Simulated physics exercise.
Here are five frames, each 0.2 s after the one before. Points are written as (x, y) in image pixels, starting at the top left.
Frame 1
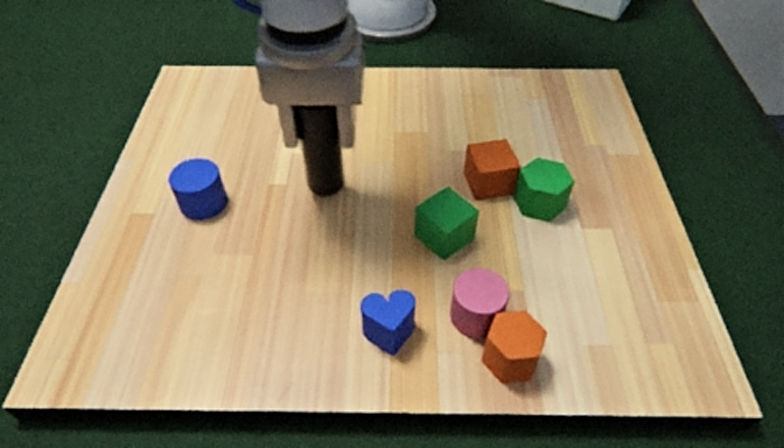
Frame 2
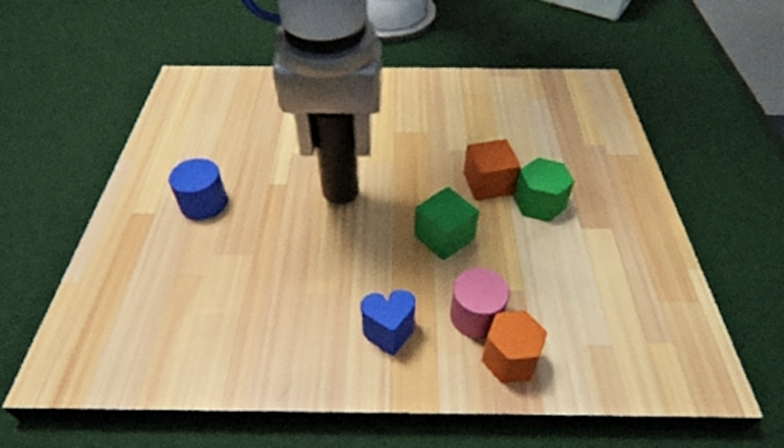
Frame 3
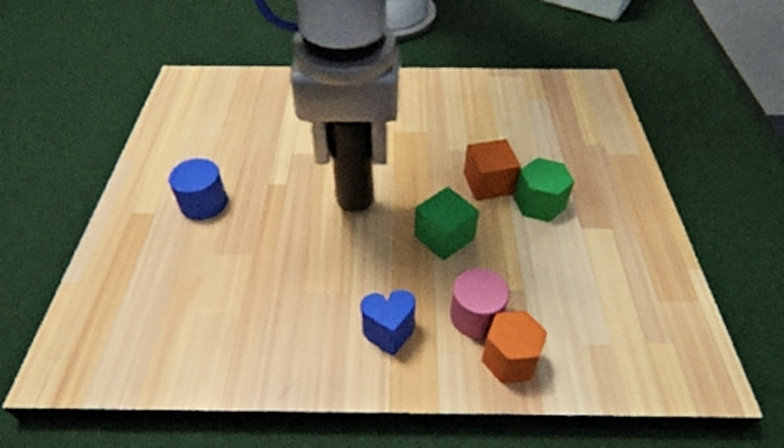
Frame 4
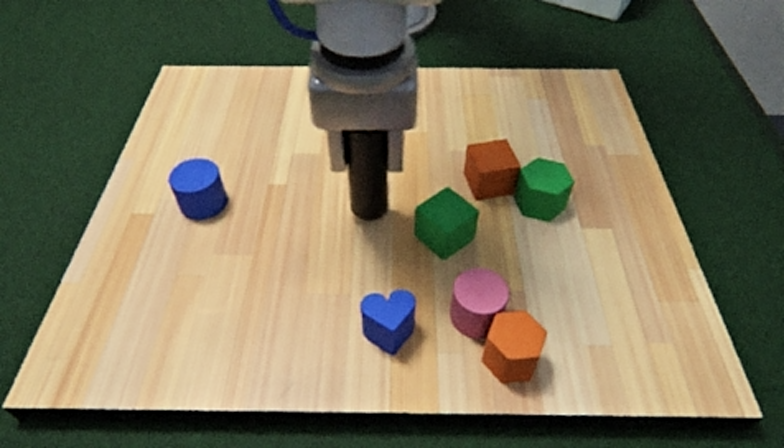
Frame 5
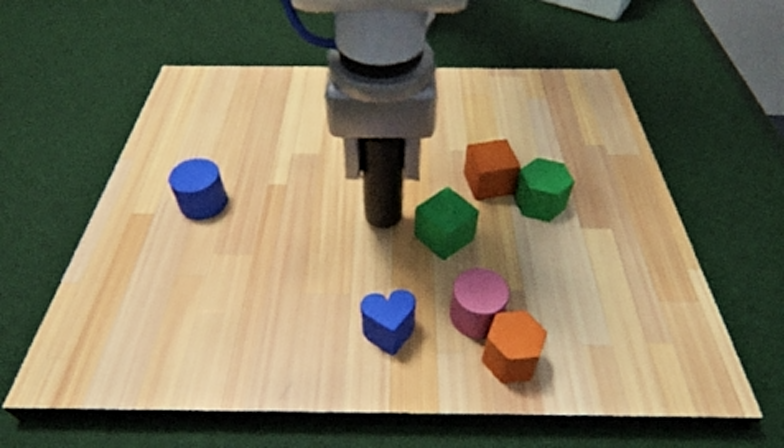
A robotic arm with a dark rod slid steadily to the right and slightly toward the viewer across a wooden board, nearing a green block, while all the colourful blocks stayed still.
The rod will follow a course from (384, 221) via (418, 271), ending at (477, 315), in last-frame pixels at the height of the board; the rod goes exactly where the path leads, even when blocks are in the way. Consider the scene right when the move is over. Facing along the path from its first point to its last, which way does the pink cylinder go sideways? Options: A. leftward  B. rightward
That would be A.
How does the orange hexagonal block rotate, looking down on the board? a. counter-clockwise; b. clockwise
Option b.
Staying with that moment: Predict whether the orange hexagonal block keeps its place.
It leaves its spot.
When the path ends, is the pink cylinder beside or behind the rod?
Final answer: No.
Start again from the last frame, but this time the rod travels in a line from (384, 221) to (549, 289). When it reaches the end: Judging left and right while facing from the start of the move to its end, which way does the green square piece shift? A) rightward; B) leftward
(B)
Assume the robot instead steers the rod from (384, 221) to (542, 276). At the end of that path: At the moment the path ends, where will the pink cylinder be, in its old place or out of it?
The block in question stays where it was by the end.
On the path given first. One third of the way, rod (404, 247); nothing pushed yet.
Two thirds of the way, rod (436, 279); nothing pushed yet.
At the end, rod (478, 307); green square piece unmoved; pink cylinder (529, 313); orange hexagonal block (550, 363), turned 50° clockwise.
